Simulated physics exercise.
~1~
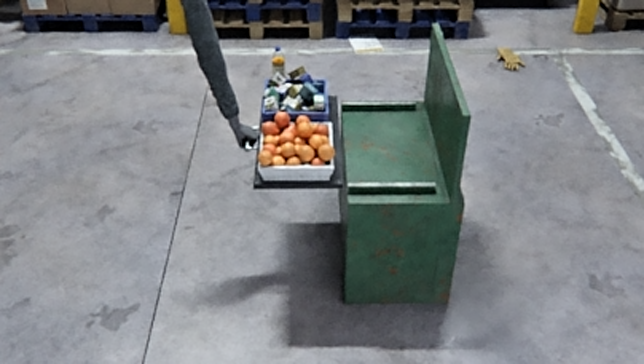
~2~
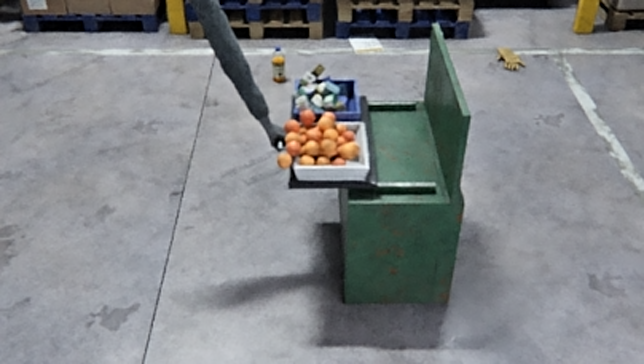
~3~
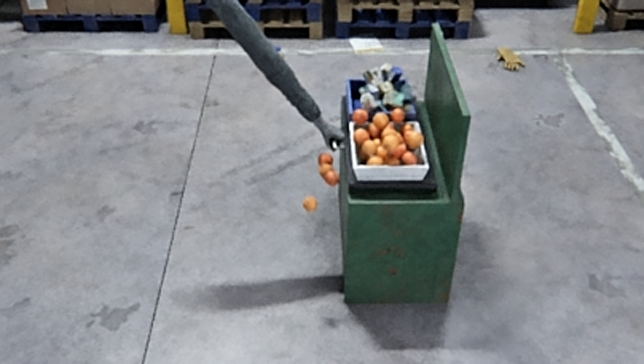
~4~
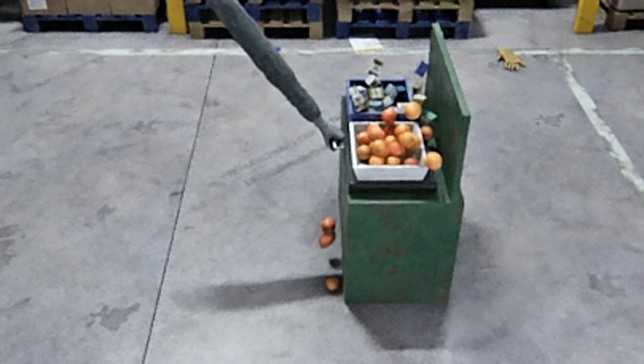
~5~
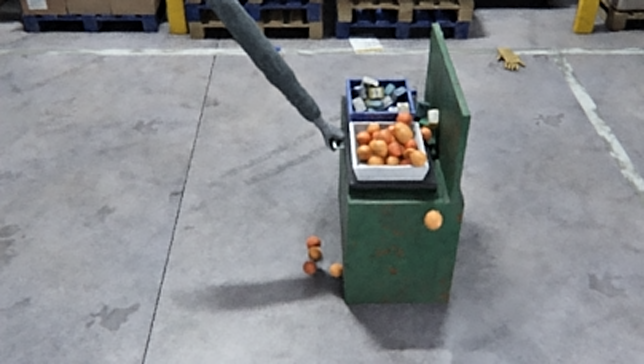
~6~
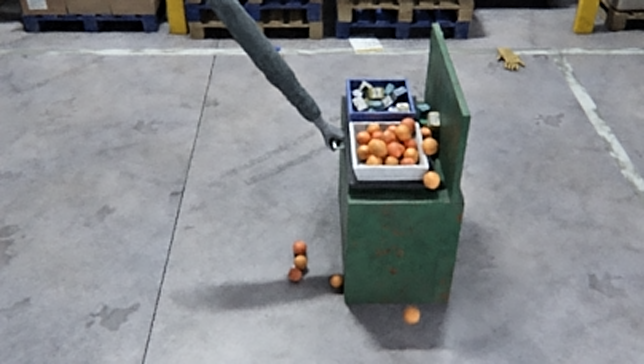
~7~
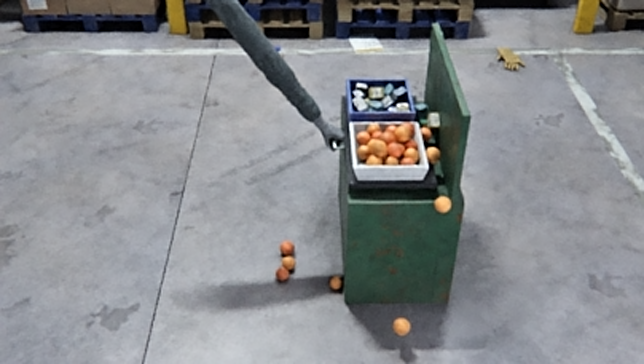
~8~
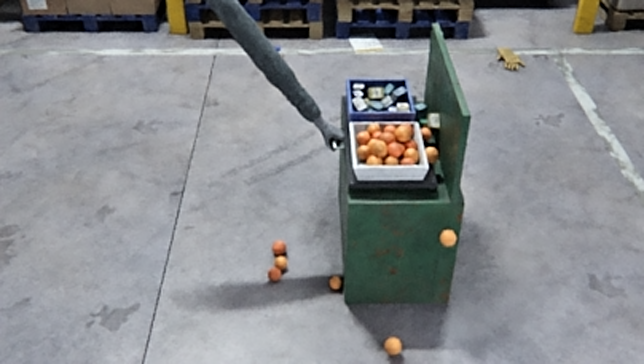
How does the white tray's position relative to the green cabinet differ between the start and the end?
At the start the white tray sticks out to the left of the green cabinet, and by the end it has moved right and sits over the top of the cabinet.
